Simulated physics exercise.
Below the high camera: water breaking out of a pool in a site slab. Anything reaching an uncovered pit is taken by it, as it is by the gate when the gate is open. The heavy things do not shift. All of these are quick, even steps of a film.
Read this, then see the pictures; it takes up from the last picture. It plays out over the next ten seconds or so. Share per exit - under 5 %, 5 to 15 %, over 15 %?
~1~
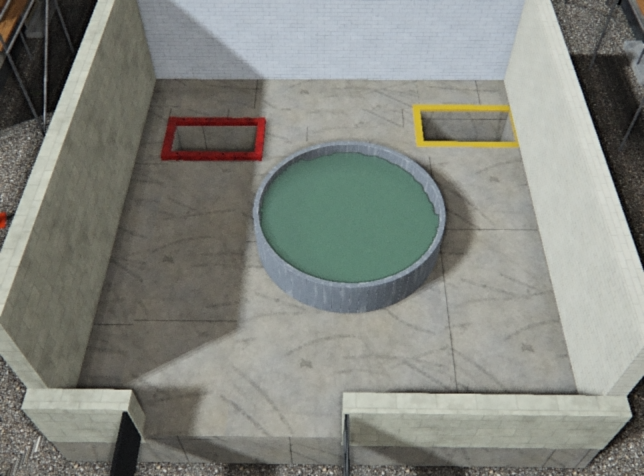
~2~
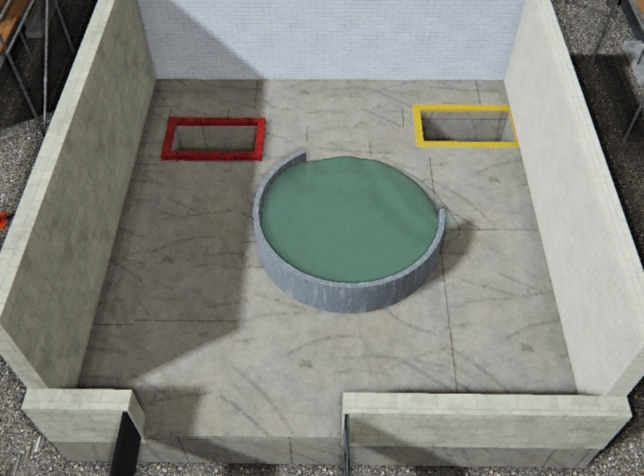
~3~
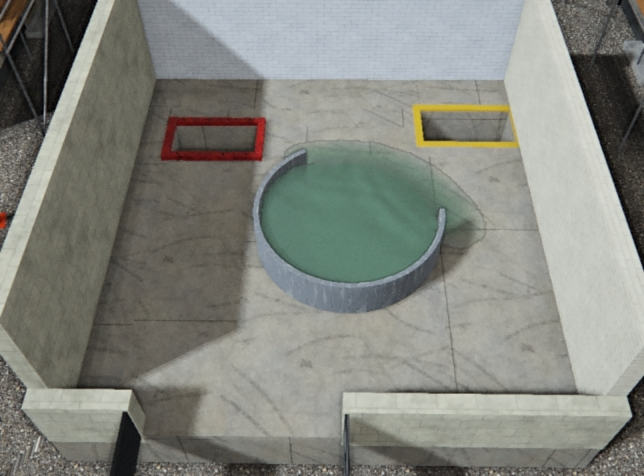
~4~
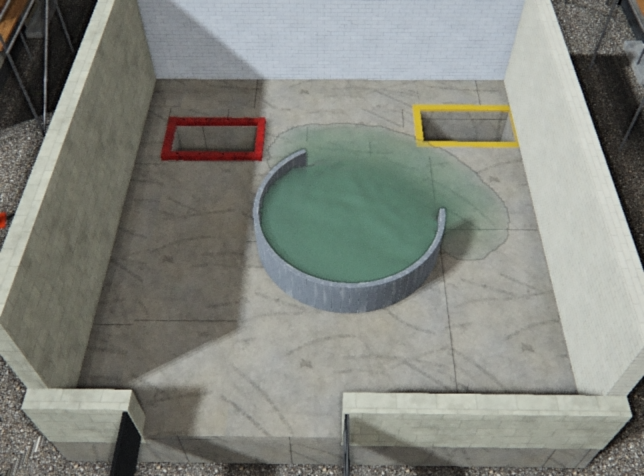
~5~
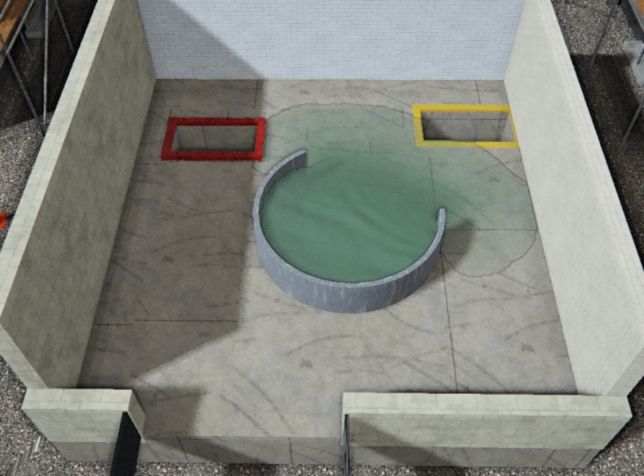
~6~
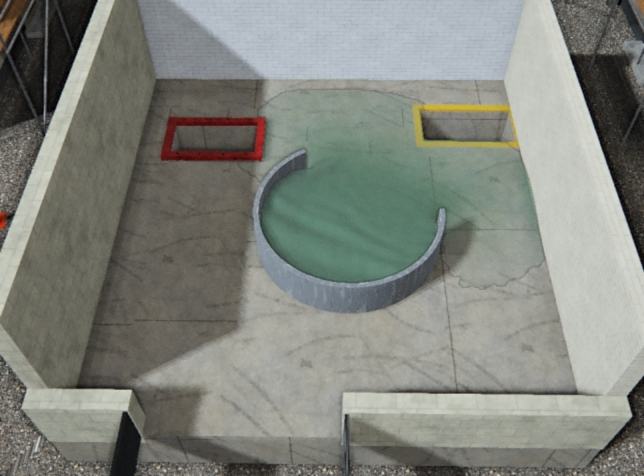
Gate: Under 5 %. Yellow pit: Over 15 %. Red pit: Under 5 %.
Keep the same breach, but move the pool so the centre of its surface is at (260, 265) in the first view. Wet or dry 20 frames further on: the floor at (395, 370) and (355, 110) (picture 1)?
Outcome, point 1 then point 2: Unwetted / inundated.
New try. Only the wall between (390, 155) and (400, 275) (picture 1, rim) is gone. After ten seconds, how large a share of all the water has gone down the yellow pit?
Share to the yellow pit: 40 in a hundred.
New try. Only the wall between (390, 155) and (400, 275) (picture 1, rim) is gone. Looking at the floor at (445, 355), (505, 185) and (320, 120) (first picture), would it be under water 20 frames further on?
First spot submerged, second spot submerged, third spot spared.
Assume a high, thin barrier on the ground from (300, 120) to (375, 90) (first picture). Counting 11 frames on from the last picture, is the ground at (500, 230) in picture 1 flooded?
Submerged.
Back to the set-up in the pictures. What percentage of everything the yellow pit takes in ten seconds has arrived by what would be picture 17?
Near 30 in a hundred.
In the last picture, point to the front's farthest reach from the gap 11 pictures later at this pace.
The front's farthest point is close to (156, 84).
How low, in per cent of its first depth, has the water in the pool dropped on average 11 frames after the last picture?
I'd put it close to 38 percent.
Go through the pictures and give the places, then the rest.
The first picture shows the pool at (349, 212) is whole and still.
In the second picture, water pours out on the pool's far side and has run to a hidden place.
In the third picture, the front is at (477, 234), out from the gap on the pool's far side.
In the fourth picture, water pours out on the pool's far side and has run to (281, 140).
In the fifth picture, water pours out on the pool's far side and has run to (268, 125).
In the sixth picture, the front is at (284, 97), out from the gap on the pool's far side.
A moment on, water covers 30 % of the floor; the gate 0 %, the yellow pit 7 %, the red pit 0 %.
Next, water covers 40 % of the floor; the gate 0 %, the yellow pit 17 %, the red pit 0 %.
Then, water covers 50 % of the floor; the gate 0 %, the yellow pit 33 %, the red pit 0 %.
Later, water covers 70 % of the floor; the gate 0 %, the yellow pit 49 %, the red pit 0 %.
In the end, water covers 90 % of the floor; the gate 1 %, the yellow pit 58 %, the red pit 0 %.
